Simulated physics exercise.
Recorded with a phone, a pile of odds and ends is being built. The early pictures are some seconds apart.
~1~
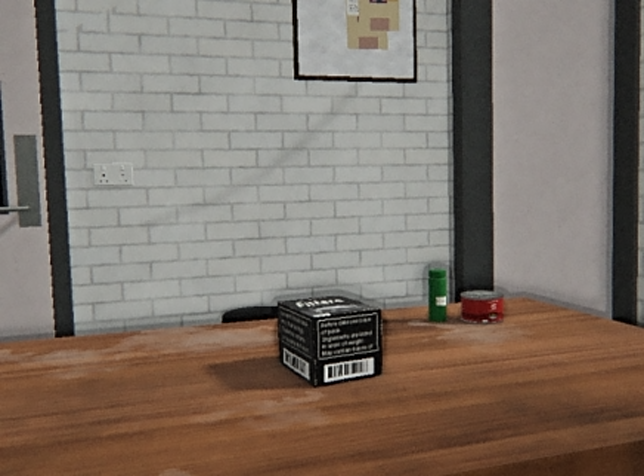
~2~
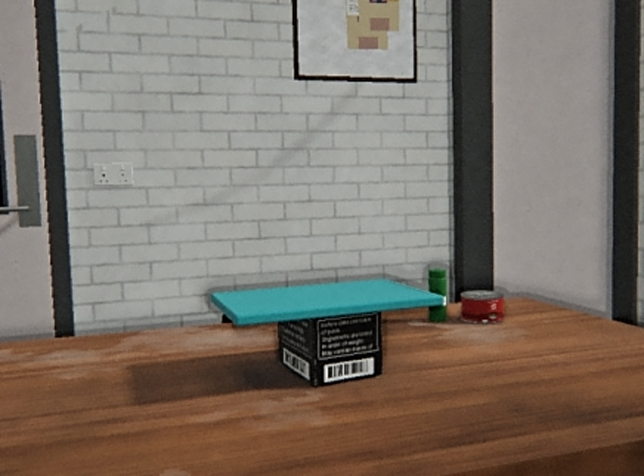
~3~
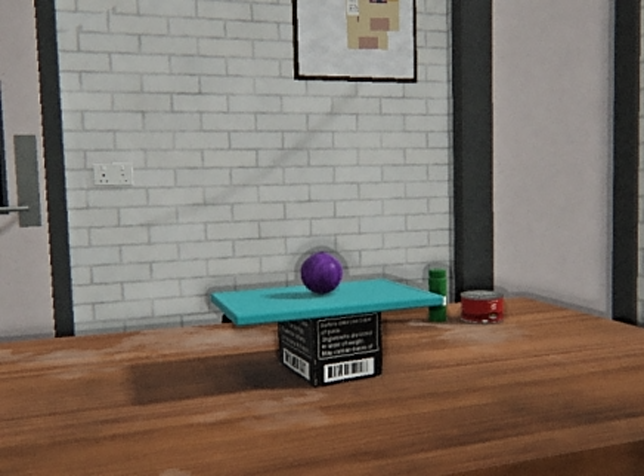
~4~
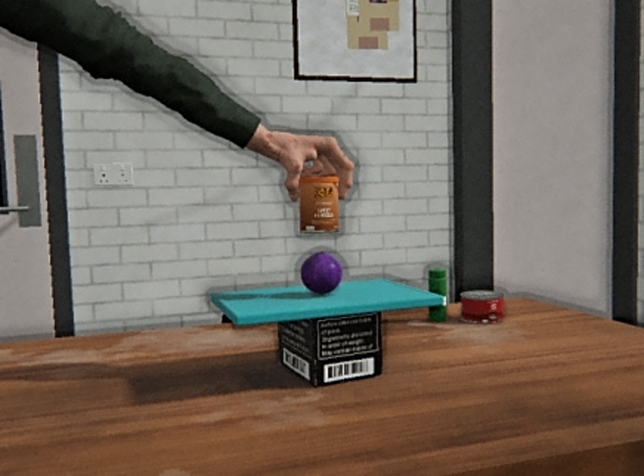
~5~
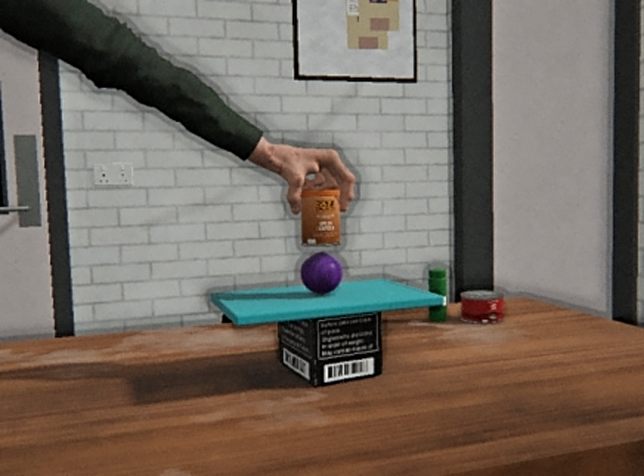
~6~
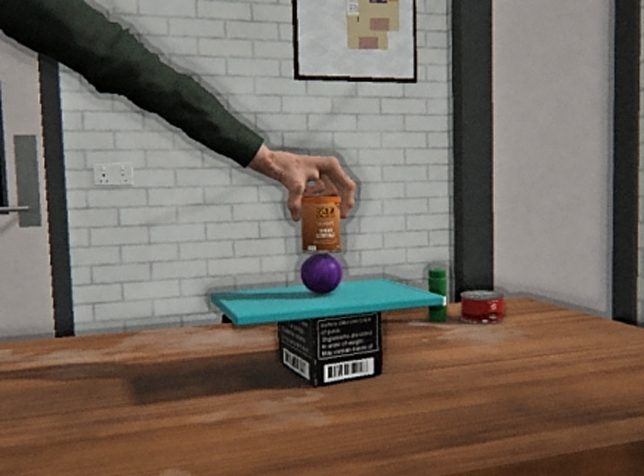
A turquoise tray appeared on top of a black box on a wooden table, then a purple ball appeared on it, and a hand reached in from the left and lowered an orange tin onto the ball.
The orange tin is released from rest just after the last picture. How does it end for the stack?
Looks like it isn't steady enough.
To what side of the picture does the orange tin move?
As we see it, to our right.
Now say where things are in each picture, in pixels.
The last thing is not in view yet; red tub (482, 307), in the first picture.
The last thing is not in view yet, in the second picture.
The last thing is not in view yet; turquoise tray (322, 299), in the third picture.
Coming down; orange tin (319, 205); black box (328, 337), in the fourth picture.
Coming down; orange tin (320, 218); green shaker (438, 295), in the fifth picture.
In place under the hand; orange tin (321, 225); red tub (482, 307), in the sixth picture.
Then, 0.70 s on from there, orange tin turned 52° from how it was put near (357, 238).
Then, 1.00 s on from there, orange tin now fallen.
Then, 1.30 s on from there, things are still on the move.
Then, 1.70 s on from there, as before.
In the end, fallen, orange tin; the other 5 unmoved. At the end, from the last picture's camera, orange tin near (498, 349). The pile comes apart.
